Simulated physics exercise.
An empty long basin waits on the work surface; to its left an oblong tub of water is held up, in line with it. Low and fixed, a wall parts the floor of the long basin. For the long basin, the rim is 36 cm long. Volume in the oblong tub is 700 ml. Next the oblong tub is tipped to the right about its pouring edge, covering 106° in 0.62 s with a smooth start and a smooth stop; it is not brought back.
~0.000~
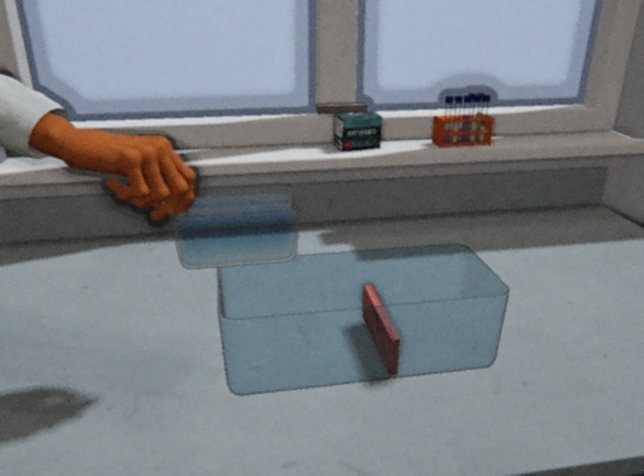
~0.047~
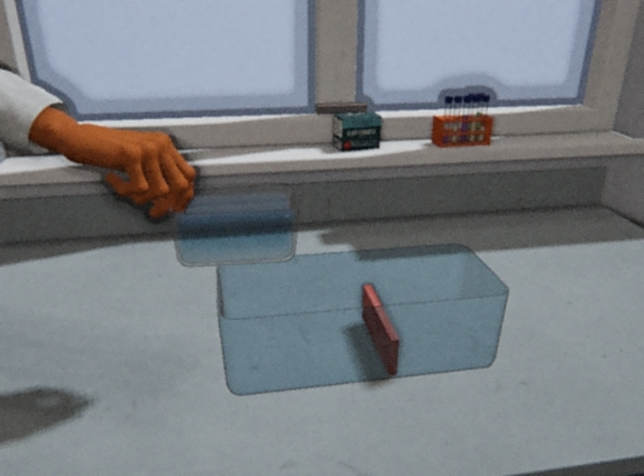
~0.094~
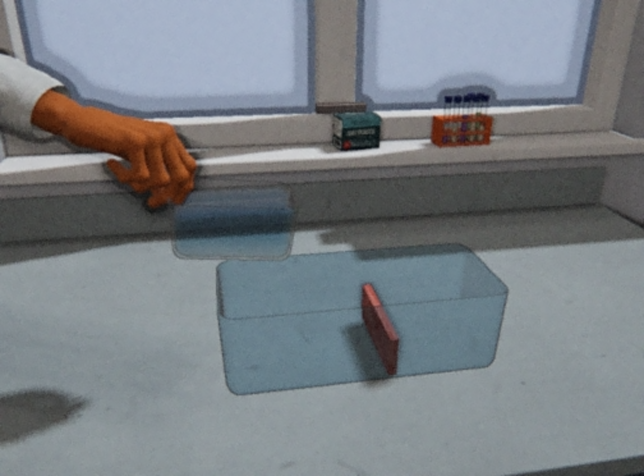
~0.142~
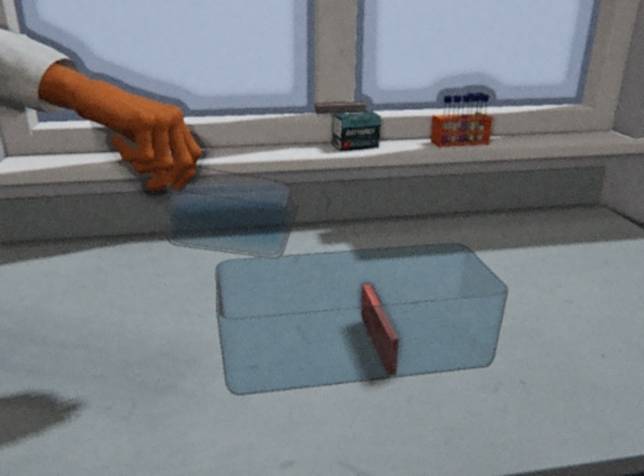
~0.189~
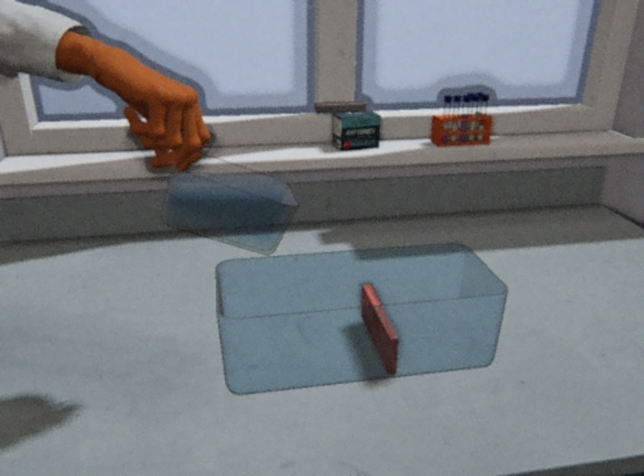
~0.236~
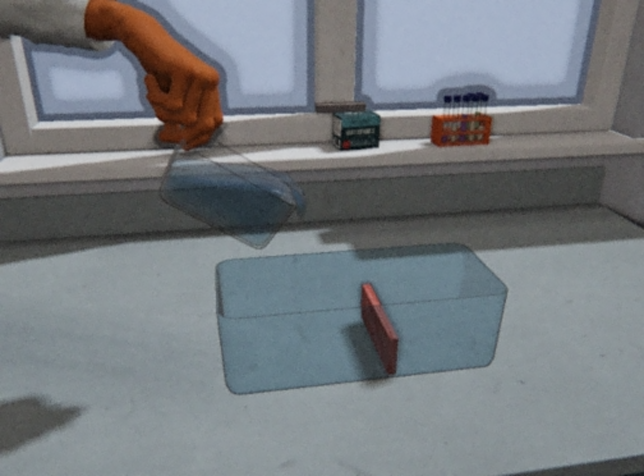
In this clip, a hand at the left holds a small clear tub of water above a work surface, slowly tilting it rightward toward a larger clear basin with a red wall inside, as the hand rises.
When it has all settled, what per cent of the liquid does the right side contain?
The right side contains about 56 per cent.
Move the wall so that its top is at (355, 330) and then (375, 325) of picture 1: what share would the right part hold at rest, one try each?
Respectively close to 70 and 60 %.
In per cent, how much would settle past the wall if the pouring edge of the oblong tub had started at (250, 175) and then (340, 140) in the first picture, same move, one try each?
The first try gives around 5 percent, the second around 80 percent.
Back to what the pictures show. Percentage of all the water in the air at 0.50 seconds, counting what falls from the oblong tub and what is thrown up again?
Near 56 in a hundred.
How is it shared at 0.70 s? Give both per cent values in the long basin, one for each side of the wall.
Around 24 on the left and around 68 on the right.
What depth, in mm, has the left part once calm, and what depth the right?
Roughly 10 mm on the left side and 20 mm on the right side.
After 0.50 s the tilt is 97° and 26 per cent is still to pour, 18 is left of the wall and 0 right of it.
After 0.70 s the tilt is 106° and 1 per cent is still to pour, 24 is left of the wall and 67 right of it.
After 0.90 s the tilt is 106° and 0 per cent is still to pour, 36 is left of the wall and 53 right of it.
After 1.12 s the tilt is 106° and 0 per cent is still to pour, 40 is left of the wall and 56 right of it.
In the end 40 per cent lies left of the wall, 56 right of it and 4 outside.
